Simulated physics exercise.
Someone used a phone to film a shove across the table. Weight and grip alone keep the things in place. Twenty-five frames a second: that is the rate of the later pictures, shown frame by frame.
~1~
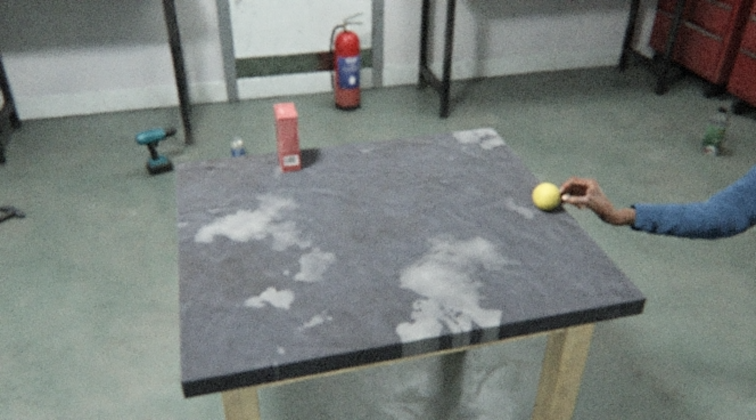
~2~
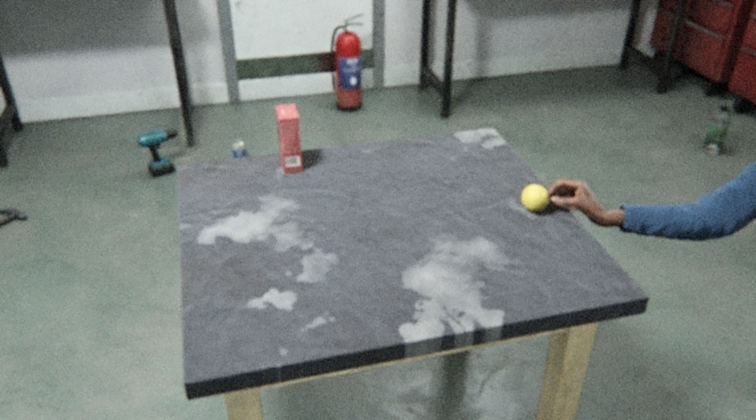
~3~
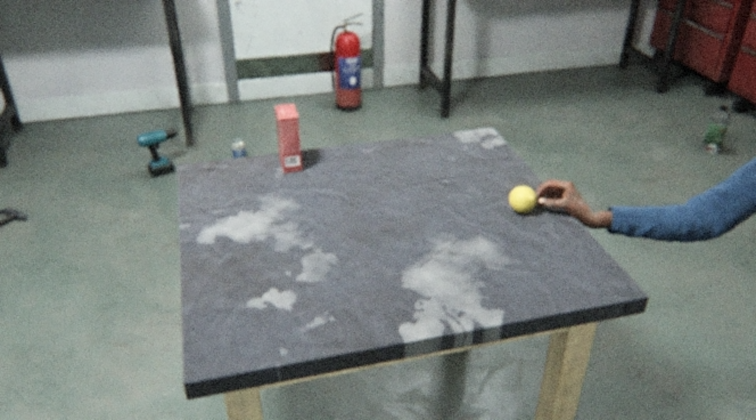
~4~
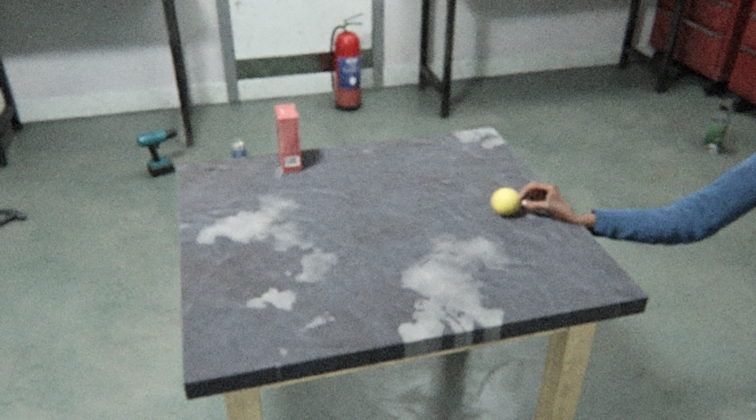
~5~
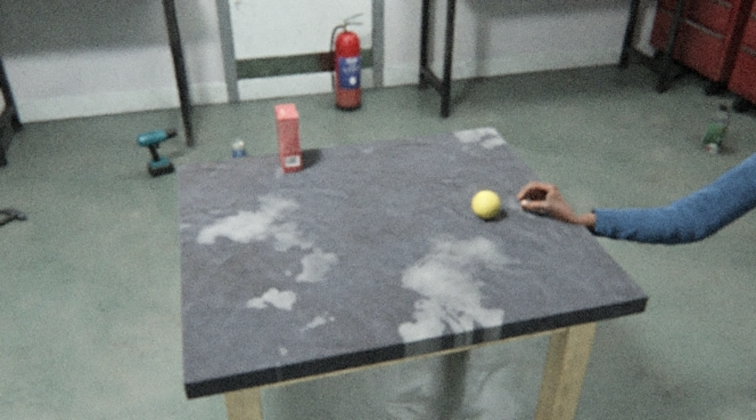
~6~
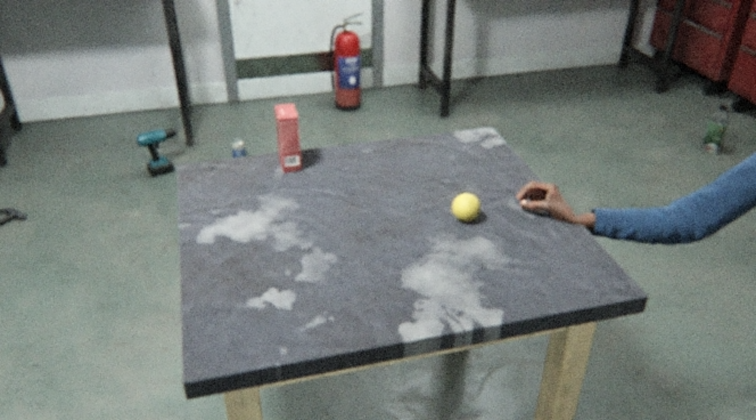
A yellow lemon was pushed leftward across a dark, pale-blotched tabletop by a hand in a blue sleeve, then rolled on away from the fingers while a reddish box stood near the back edge.
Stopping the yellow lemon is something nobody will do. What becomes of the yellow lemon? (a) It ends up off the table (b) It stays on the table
It ends up off the table.
Then, 0.30 s later than the last frame, yellow lemon moved well along near (317, 229).
Then, 0.60 s later than the last frame, yellow lemon now off the table.
Then, 0.90 s later than the last frame, things are still on the move.
When it is over, off the table, yellow lemon.
